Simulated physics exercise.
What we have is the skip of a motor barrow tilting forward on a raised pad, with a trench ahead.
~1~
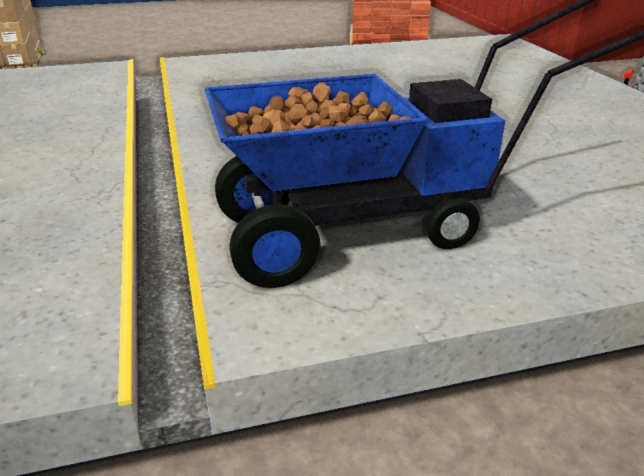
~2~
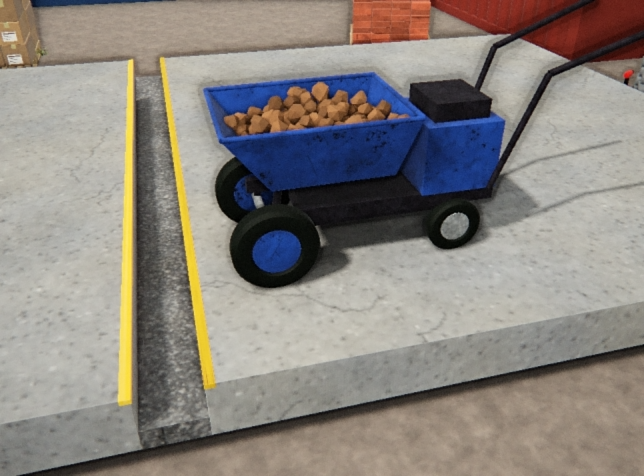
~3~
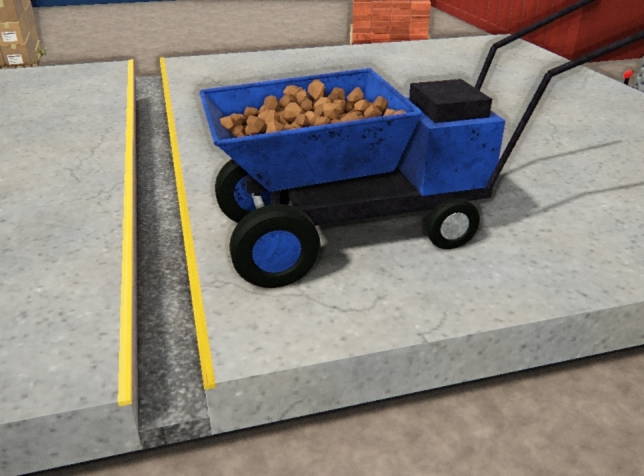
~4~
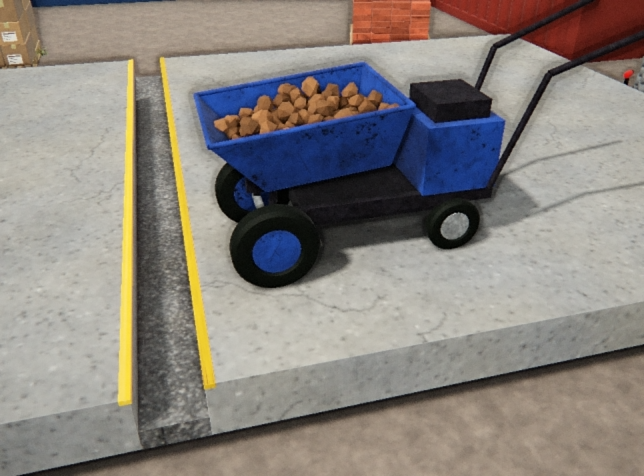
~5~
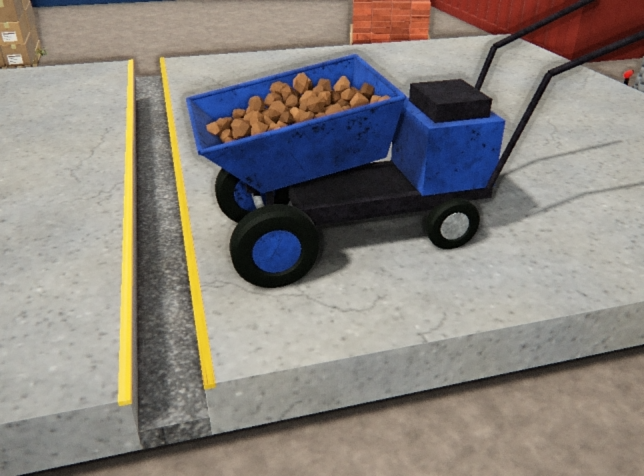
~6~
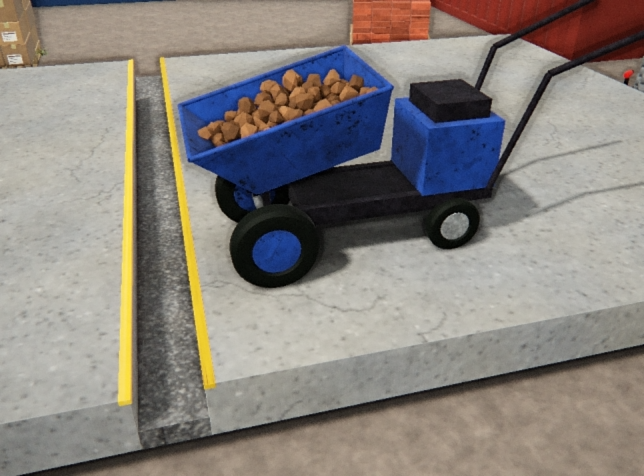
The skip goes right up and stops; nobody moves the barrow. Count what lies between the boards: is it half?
In the trench: Less than half.
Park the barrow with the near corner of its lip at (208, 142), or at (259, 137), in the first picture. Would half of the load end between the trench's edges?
The first try: Below a half. The second: More than half.
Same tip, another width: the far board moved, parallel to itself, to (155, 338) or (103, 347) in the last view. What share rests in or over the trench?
Roughly 0 per cent, and 60 per cent.
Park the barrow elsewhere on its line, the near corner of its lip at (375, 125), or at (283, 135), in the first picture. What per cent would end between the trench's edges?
The first gives 20 %, the second 80 %.
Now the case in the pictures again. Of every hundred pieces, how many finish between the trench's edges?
About 30 per cent.
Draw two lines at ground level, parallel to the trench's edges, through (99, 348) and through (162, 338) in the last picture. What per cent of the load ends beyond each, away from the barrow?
In turn 50 and 80 in a hundred.
Soon, skip tipped steeply; all in the skip.
A while on, skip tipped steeply; most in the skip; a stray few in or heaped over the trench; a small part beyond it; a stray few falling.
Towards the end, skip tipped right over; about a quarter in the skip; a small part in or heaped over the trench; about two thirds beyond it.
Finally, skip tipped right over; a small part in the skip; about a quarter in or heaped over the trench; about two thirds beyond it.
